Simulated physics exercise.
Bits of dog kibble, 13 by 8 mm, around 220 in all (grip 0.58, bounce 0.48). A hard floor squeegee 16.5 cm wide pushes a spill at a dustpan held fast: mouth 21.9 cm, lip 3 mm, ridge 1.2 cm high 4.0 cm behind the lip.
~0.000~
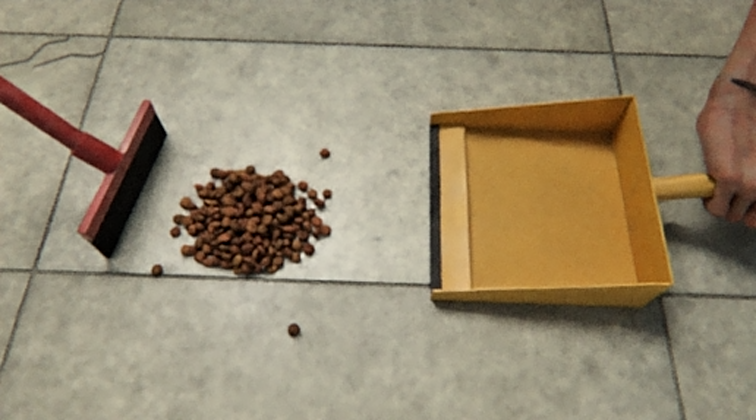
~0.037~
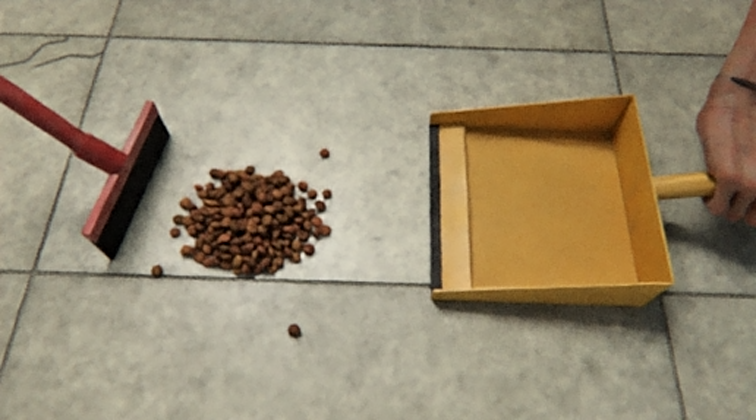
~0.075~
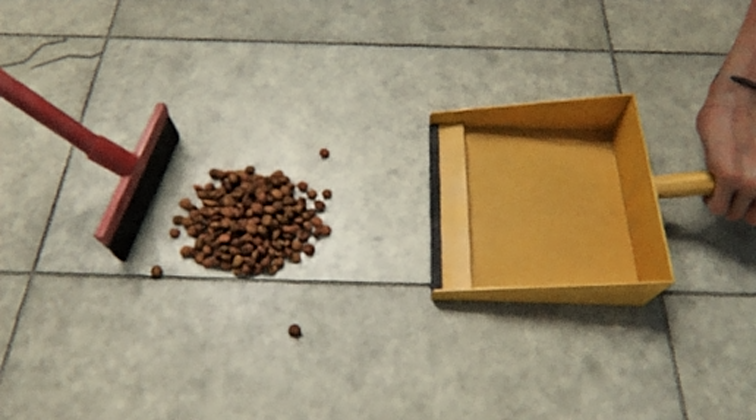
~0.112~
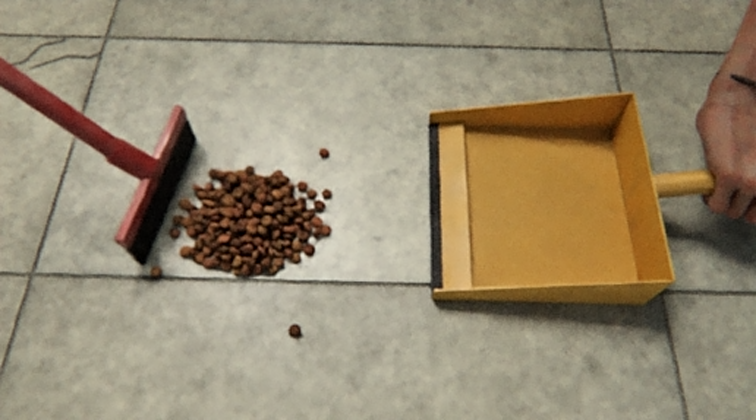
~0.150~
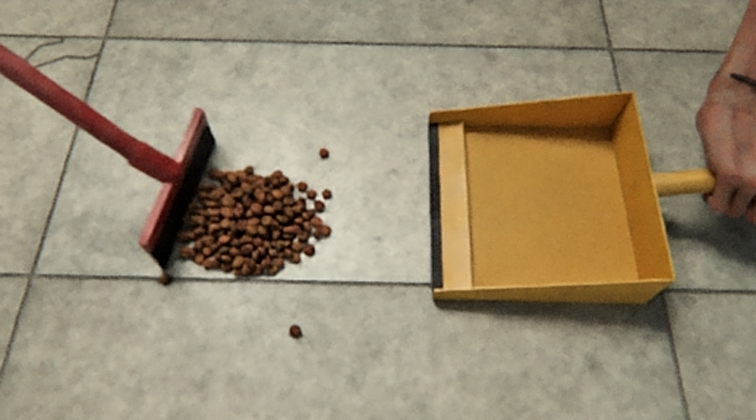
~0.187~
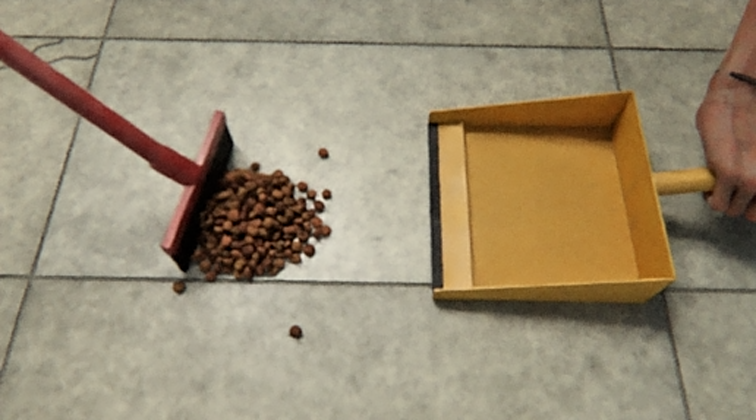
A red squeegee slides right across the tiles and pushes into a pile of brown kibble.
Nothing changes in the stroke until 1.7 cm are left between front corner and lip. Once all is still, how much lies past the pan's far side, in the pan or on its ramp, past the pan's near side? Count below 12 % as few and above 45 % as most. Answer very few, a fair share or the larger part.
Past the pan's far side: Very few; in the pan or on its ramp: A fair share; past the pan's near side: A fair share.
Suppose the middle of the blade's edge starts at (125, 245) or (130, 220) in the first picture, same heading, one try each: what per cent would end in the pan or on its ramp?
About 25 and 35 per cent.
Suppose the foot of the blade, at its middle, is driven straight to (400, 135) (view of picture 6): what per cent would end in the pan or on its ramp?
Some 10 per cent.
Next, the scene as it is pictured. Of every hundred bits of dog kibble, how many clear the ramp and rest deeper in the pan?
About 5 per cent.
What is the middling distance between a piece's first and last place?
Some 20 cm.
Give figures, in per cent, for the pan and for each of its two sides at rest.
Far side 0; pan 30; near side 25.
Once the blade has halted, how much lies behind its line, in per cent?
Roughly 15 per cent.
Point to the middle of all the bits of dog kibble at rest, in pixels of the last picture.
At about (426, 251).
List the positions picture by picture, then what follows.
In the first picture, blade from (88, 234) to (149, 109), moved 0.0 cm, 0 of the pieces shifted so far; middle of the pieces at (246, 218); pan at (545, 210).
In the second picture, blade from (91, 236) to (152, 110), moved 0.4 cm, 0 of the pieces shifted so far; middle of the pieces at (246, 219).
In the third picture, blade from (104, 238) to (163, 112), moved 1.7 cm, 0 of the pieces shifted so far; middle of the pieces at (246, 219).
In the fourth picture, blade from (124, 242) to (181, 114), moved 3.8 cm, 0 of the pieces shifted so far; middle of the pieces at (246, 219).
In the fifth picture, blade from (147, 245) to (201, 117), moved 6.2 cm, 11 of the pieces shifted so far; middle of the pieces at (246, 220).
In the sixth picture, blade from (170, 249) to (221, 120), moved 8.5 cm, 101 of the pieces shifted so far; middle of the pieces at (253, 216); pan at (546, 207). The blade's pace is about 0.62 m/s, heading 6 degrees towards the viewer's side.
After 0.37 s, middle of the blade 13 cm from the lip; 0 % over the lip, far side 0 %, near side 10 %.
After 0.49 s, middle of the blade 6 cm from the lip; 0 % over the lip, far side 0 %, near side 15 %.
After 0.74 s, middle of the blade 3 cm from the lip; 30 % over the lip, far side 0 %, near side 25 %.
In the end, at 1.2 s, far side 0 %, pan 30 %, near side 25 %, in front of the lip or behind the blade 45 %.
